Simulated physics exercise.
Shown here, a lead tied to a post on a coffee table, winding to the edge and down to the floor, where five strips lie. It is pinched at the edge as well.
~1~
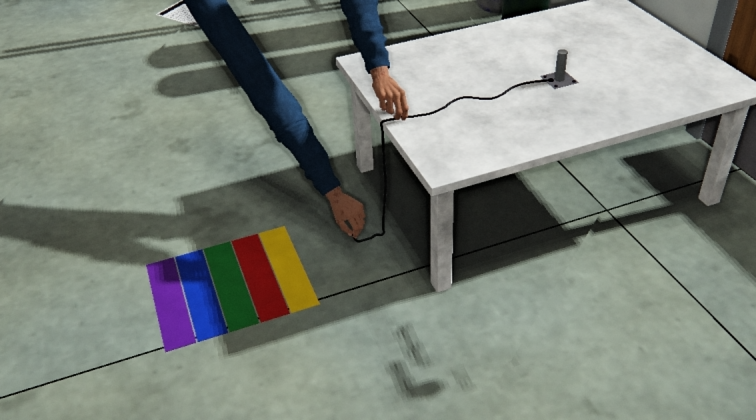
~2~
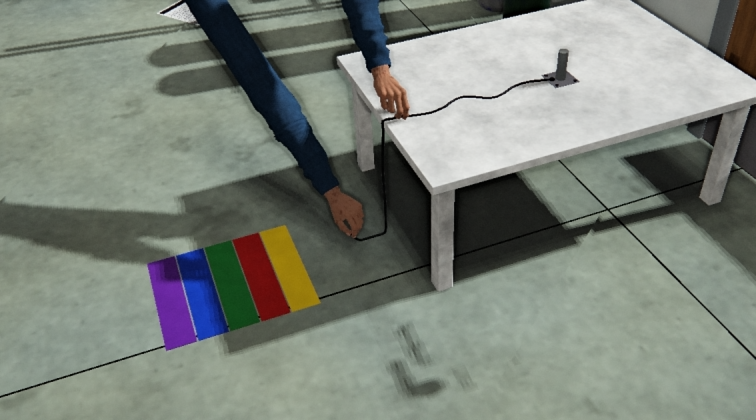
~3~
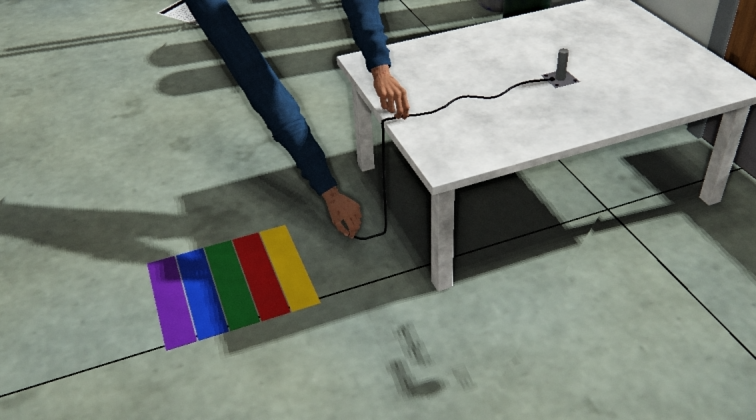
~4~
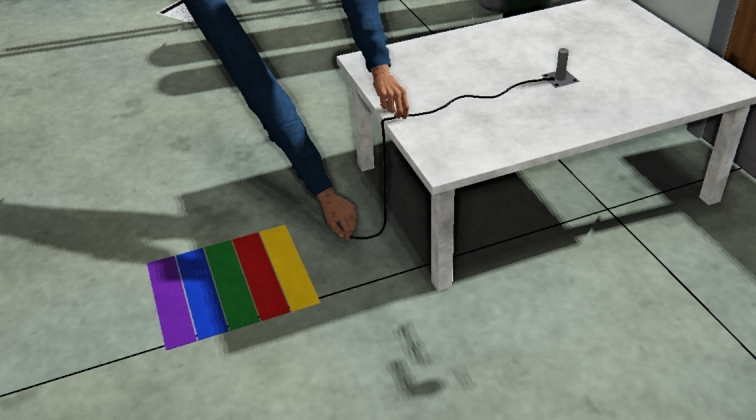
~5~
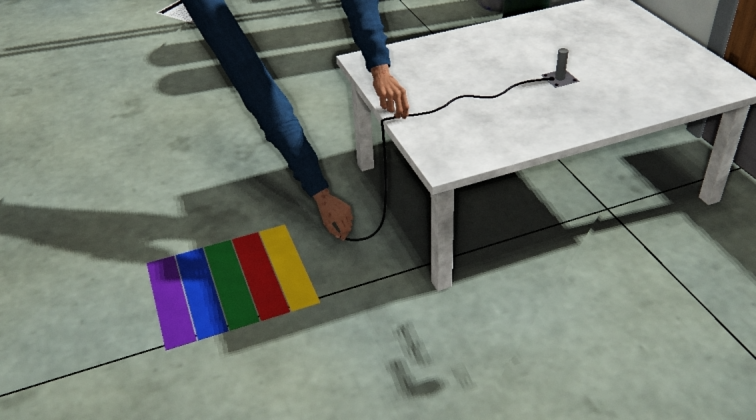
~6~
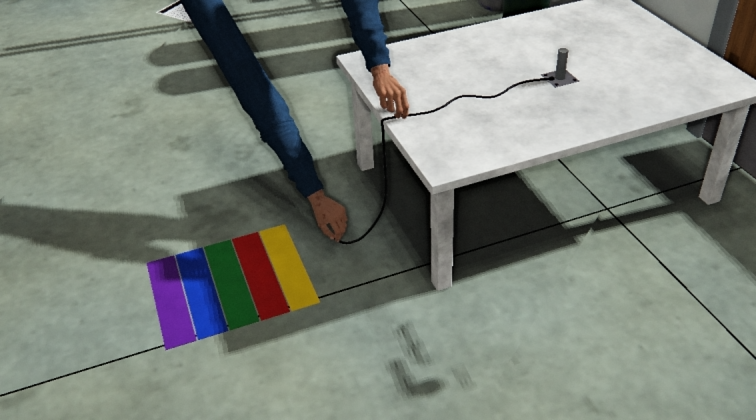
On a concrete floor beside a white table, a hand draws a black cord slightly left.
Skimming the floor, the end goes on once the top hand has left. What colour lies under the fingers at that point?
Red.
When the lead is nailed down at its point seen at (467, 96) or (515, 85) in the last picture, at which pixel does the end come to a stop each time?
Approximately (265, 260), then (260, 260).
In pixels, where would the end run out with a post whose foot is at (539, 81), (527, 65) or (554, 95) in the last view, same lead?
First close to (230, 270), next close to (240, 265), last close to (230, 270).
A little later, end near (311, 245); short of the strips.
Next, end near (277, 255); over yellow.
When it is tight, end near (256, 261); over red. It gets as far as the red strip.
